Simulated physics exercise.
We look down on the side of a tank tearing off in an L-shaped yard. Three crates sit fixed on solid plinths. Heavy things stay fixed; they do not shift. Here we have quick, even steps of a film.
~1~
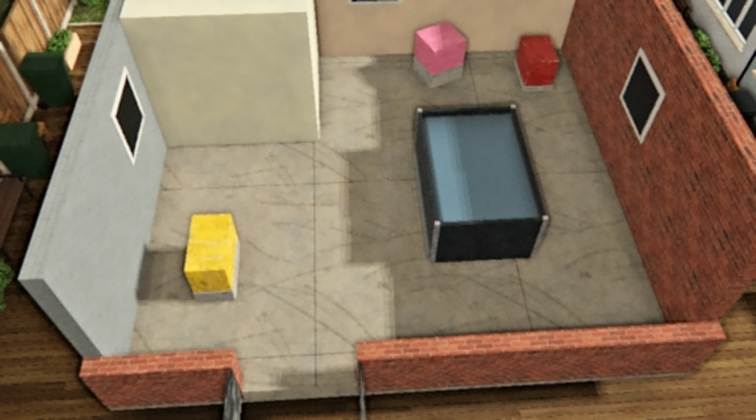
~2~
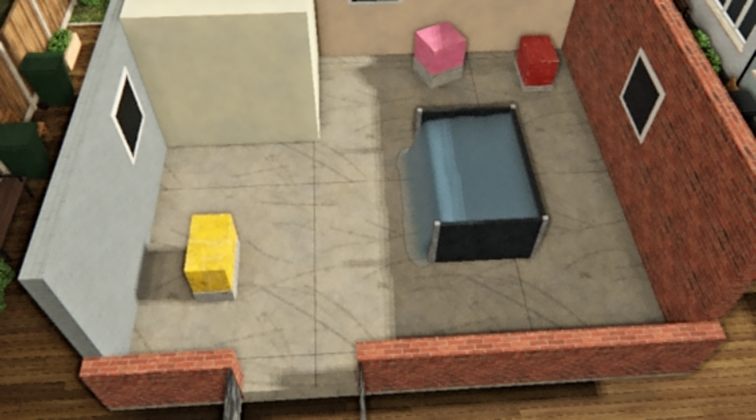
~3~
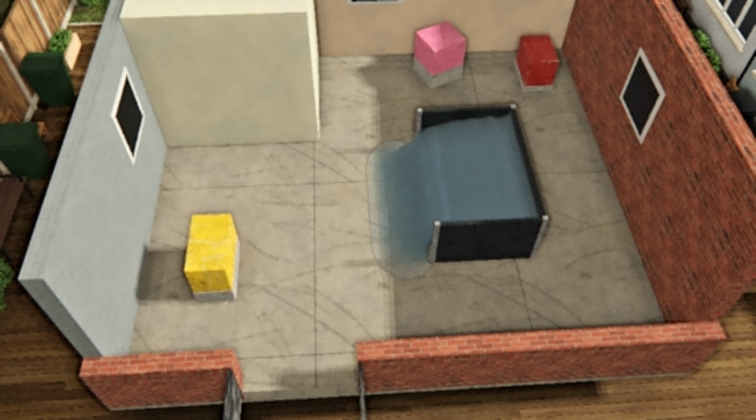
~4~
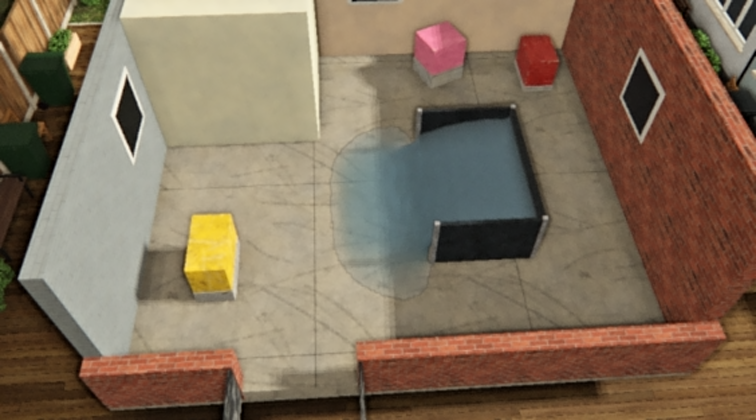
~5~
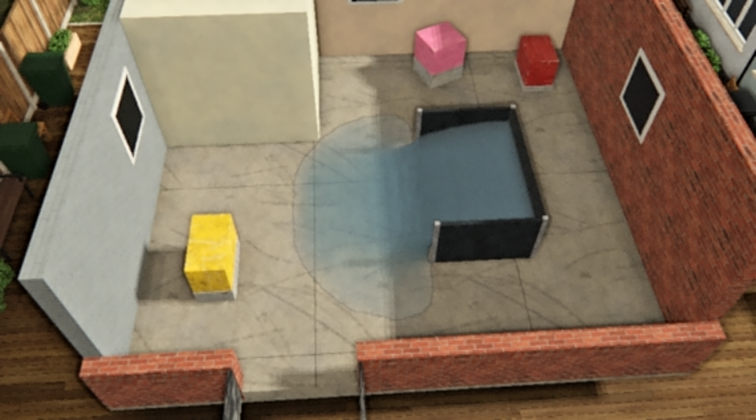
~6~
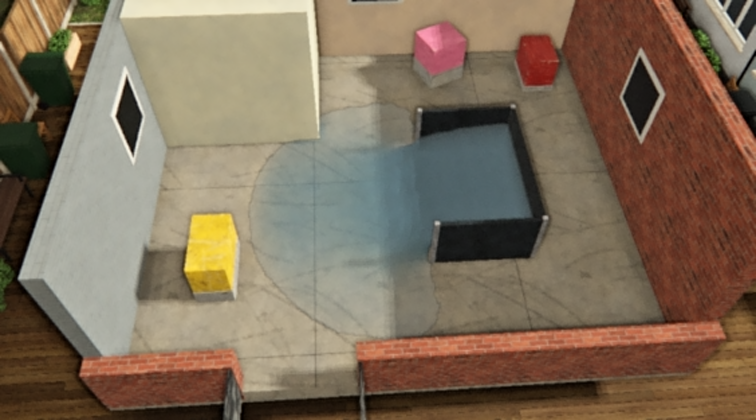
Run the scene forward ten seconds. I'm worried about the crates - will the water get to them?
Here is how it goes: The pink crate is spared; the yellow crate gets water on it; the red crate is spared.
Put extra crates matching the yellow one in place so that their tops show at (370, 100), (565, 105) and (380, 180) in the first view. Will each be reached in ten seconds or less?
Crate one is touched by the flood; crate two avoids the flood; crate three is touched by the flood.
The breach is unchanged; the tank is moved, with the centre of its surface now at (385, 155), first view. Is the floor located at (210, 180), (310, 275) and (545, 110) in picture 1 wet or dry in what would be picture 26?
Results in order - swamped, swamped, left untouched.
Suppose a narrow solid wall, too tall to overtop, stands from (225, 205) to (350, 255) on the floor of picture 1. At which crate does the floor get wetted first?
It's the yellow one.
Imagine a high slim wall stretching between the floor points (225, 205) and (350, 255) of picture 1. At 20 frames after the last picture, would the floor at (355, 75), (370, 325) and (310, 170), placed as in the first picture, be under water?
One after the other: Wet, under water, flooded.
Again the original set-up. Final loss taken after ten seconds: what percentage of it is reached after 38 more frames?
I get 70 percent.
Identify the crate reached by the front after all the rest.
That one's the one in red.
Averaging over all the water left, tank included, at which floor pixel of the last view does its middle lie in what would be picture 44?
Centre of the water: Near (335, 232).
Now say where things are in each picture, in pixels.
In the first frame, still water in the water tank at (477, 165).
In the second frame, water pours out at (427, 188) and has run to (427, 264).
In the third frame, water pours out at (427, 192) and has run to (386, 145).
In the fourth frame, water pours out at (427, 193) and has run to (372, 284).
In the fifth frame, the front is at (347, 300), out from the gap at (427, 194).
In the sixth frame, water pours out at (426, 194) and has run to (257, 193).
A moment on, water covers 45 % of the floor; the pink crate not reached, the yellow crate water round its plinth, the red crate not reached.
Next, water covers 50 % of the floor; the pink crate not reached, the yellow crate water round its plinth, the red crate not reached.
Then, water covers 55 % of the floor; the pink crate water round its plinth, the yellow crate water round its plinth, the red crate not reached.
Later, water covers 75 % of the floor; the pink crate water round its plinth, the yellow crate water round its plinth, the red crate water round its plinth.
In the end, water covers 100 % of the floor; the pink crate stayed above the water, the yellow crate was topped, the red crate stayed above the water.
